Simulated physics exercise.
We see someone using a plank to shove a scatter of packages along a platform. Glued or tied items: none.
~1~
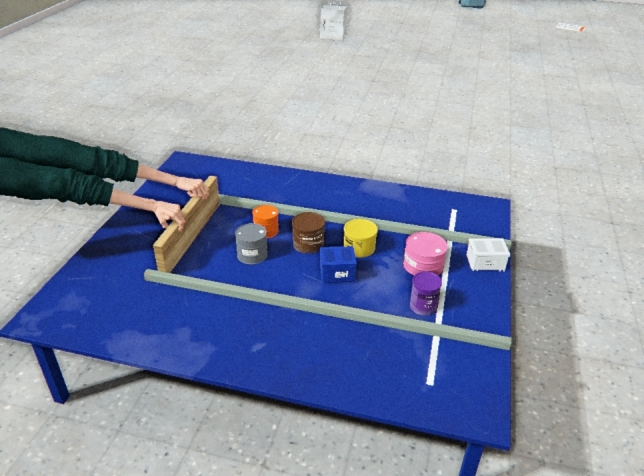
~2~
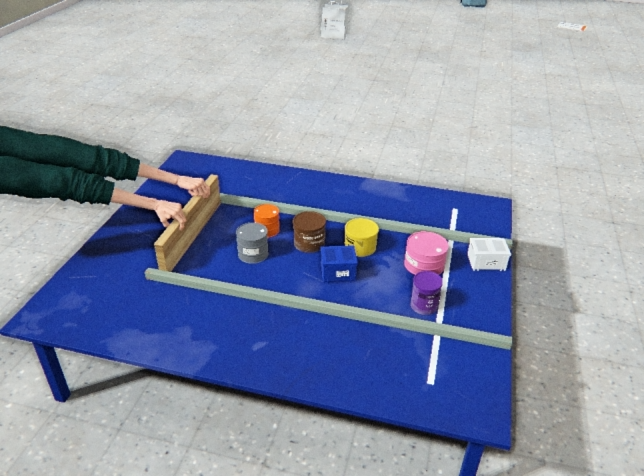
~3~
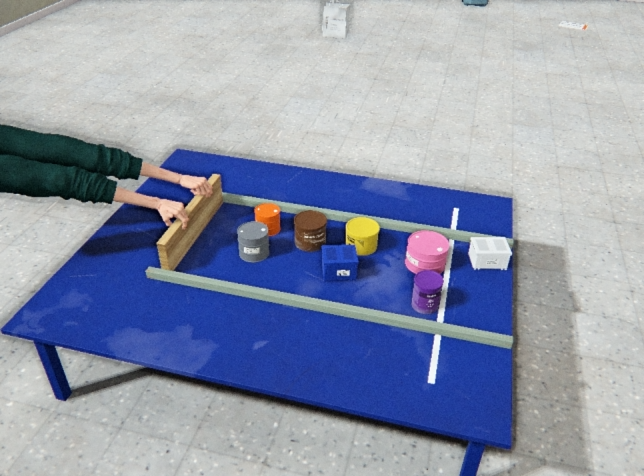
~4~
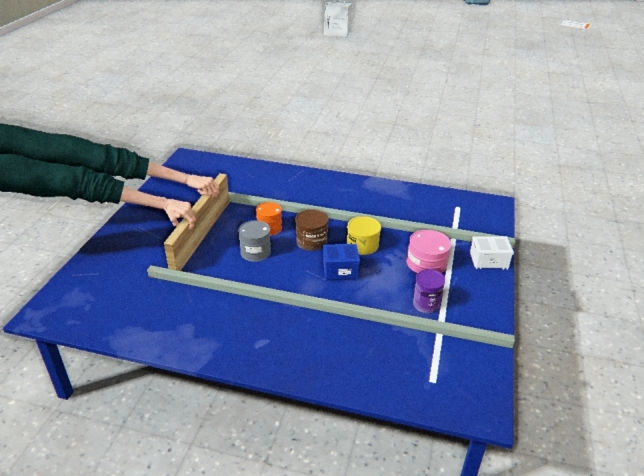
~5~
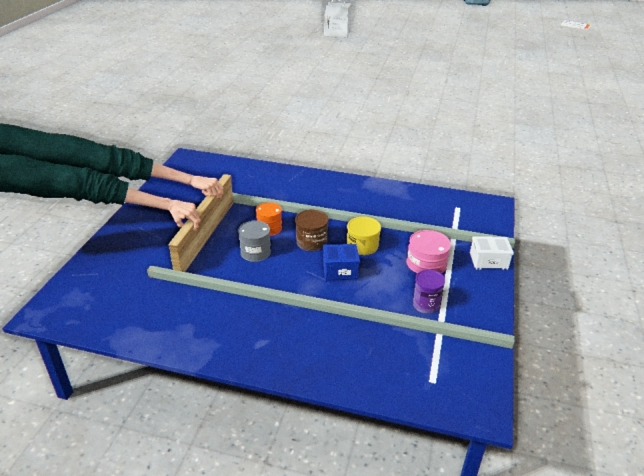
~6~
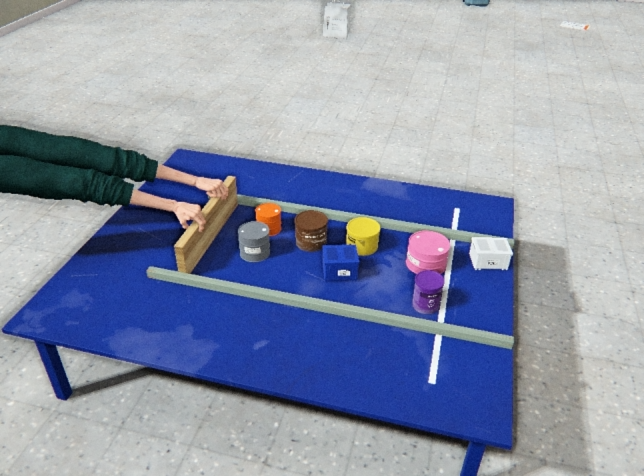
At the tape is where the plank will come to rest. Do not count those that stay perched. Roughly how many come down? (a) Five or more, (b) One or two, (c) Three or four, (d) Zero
(b) One or two.
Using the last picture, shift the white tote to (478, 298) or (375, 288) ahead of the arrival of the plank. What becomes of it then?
At the first spot it remains, and at the second it remains.
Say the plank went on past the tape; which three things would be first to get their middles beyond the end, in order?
Going earliest first, it would be the white tote, after it the purple pail, and finally the pink canister.
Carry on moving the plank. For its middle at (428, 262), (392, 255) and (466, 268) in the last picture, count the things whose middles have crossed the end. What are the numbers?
1, 0 and 3.
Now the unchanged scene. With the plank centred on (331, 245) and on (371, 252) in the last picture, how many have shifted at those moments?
So far 5, and 7 at the second.
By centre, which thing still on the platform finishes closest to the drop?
The pink canister.
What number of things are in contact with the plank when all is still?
It ends up touching 3.
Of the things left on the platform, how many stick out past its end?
Counting them gives 1.
Early on, none off yet; white tote at rest near (490, 254); purple pail at rest near (428, 292); pink canister at rest near (428, 253).
A while later, none off yet; white tote travelled a little near (504, 252); purple pail travelled about its own width near (468, 311); pink canister travelled about its own width near (471, 257).
Finally, the number that fall off is one or two; lost, purple pail and white tote.
